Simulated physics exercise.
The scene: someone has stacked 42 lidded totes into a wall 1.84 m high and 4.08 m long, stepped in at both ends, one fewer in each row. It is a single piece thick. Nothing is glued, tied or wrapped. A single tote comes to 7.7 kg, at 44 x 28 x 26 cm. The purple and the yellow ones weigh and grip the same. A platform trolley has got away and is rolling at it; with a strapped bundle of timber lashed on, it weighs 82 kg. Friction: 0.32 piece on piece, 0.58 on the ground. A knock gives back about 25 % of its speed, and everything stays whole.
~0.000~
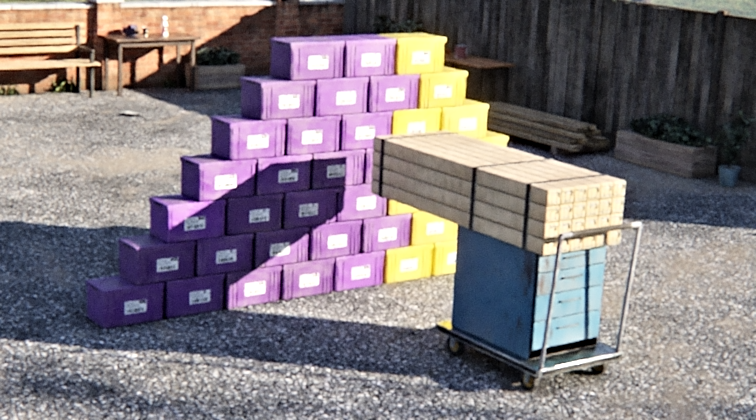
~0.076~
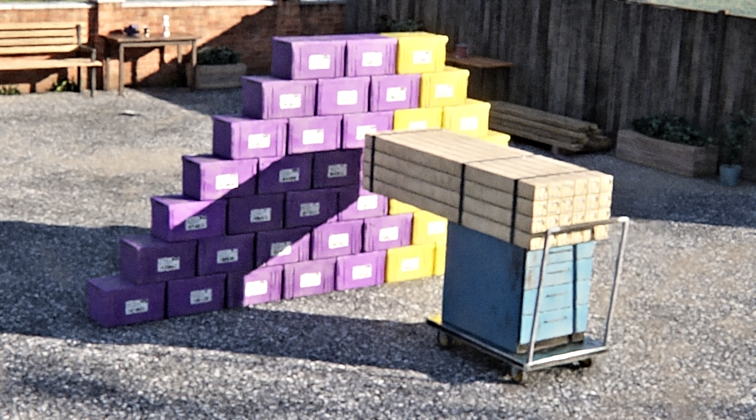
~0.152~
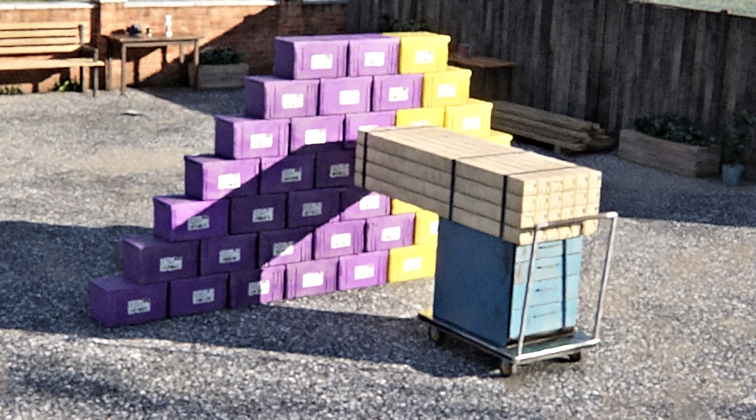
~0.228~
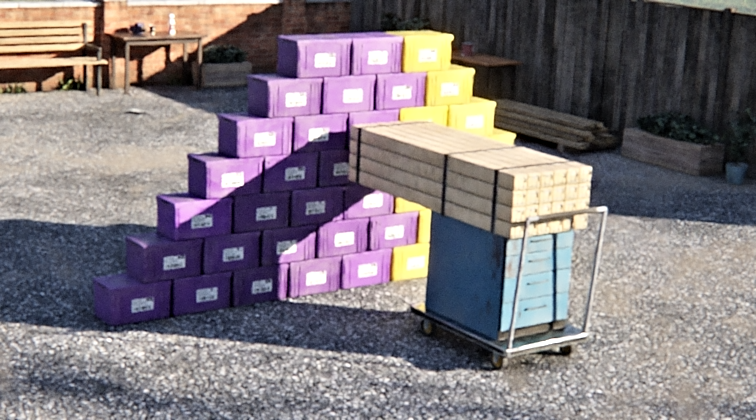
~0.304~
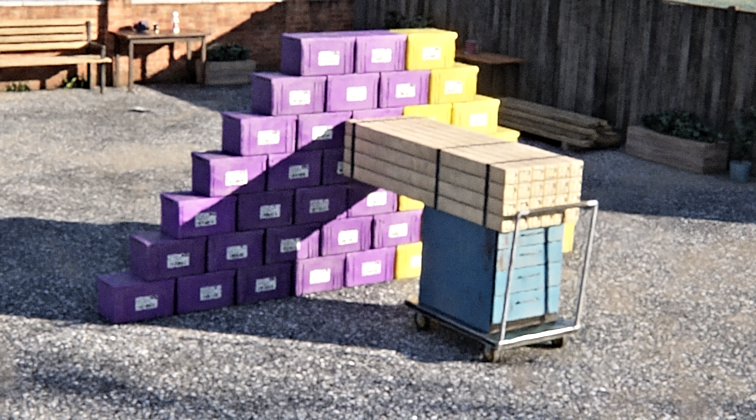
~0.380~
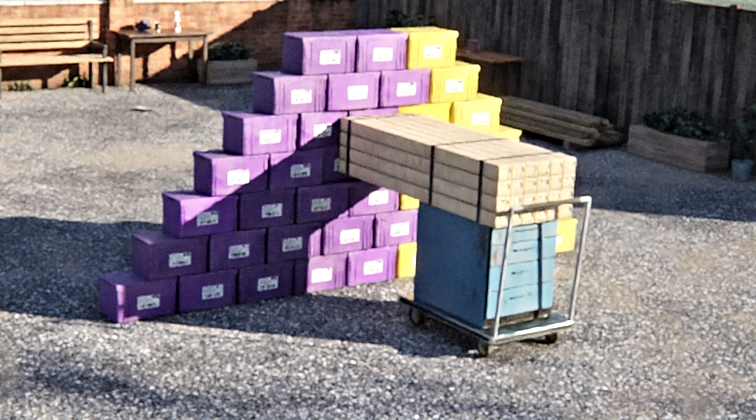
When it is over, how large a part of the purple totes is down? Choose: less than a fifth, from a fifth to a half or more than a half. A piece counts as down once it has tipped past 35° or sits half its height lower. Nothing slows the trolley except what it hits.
From a fifth to a half of them.
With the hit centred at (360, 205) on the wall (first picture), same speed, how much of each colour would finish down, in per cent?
Then purple 0, yellow 0 per cent.
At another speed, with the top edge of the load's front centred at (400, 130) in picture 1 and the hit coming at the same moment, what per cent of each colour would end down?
In that case purple 0, yellow 0 per cent.
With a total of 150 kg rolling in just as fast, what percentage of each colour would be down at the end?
In that case purple 30, yellow 40 per cent.
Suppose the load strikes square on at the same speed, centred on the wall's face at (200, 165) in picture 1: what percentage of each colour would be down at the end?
In that case purple 20, yellow 0 per cent.
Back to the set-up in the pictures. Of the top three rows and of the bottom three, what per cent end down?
Top 90, bottom 10 per cent.
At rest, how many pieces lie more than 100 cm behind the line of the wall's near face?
Roughly 14 of them.
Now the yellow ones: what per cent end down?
By colour: Yellow 40 per cent.
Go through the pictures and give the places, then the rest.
In the first picture (each place is the centre of the face we see best), load (377, 155) 49 cm short of the wall; top purple tote (318, 61); top yellow tote (422, 57); all as stacked.
In the second picture, load (368, 151) 37 cm short of the wall; top purple tote (319, 61).
In the third picture, load (360, 148) 25 cm short of the wall; top purple tote (321, 61).
In the fourth picture, load (354, 143) 13 cm short of the wall; top purple tote (324, 59).
In the fifth picture, load (349, 138) 15 mm short of the wall; top purple tote (328, 57).
In the sixth picture, load (344, 135) 6 cm into the wall's line; top purple tote (330, 56); top yellow tote (433, 51); 5 have shifted.
By 1.32 s, load 23 cm past the wall's line, stopped; none of the 26 purple totes down (0 of 42 in all colours); top purple tote tilted 12°; top yellow tote tilted 12°.
By 1.88 s, load 24 cm past the wall's line, stopped; 11 of the 26 purple totes down (17 of 42 in all colours); top purple tote tilted 42°, 35 cm lower; top yellow tote tilted 43°, 33 cm lower.
By 2.38 s, load 24 cm past the wall's line, stopped; 11 of the 26 purple totes down (17 of 42 in all colours); top purple tote on its side; top yellow tote tilted 74°, 1.46 m lower.
When it is over (4.1 s), load 24 cm past the wall's line, stopped; 11 of the 26 purple totes down (17 of 42 in all colours); top purple tote upside down; top yellow tote upside down. That is 42 per cent. In pixels of the last frame, middles, top purple tote near (69, 183), top yellow tote near (181, 180).
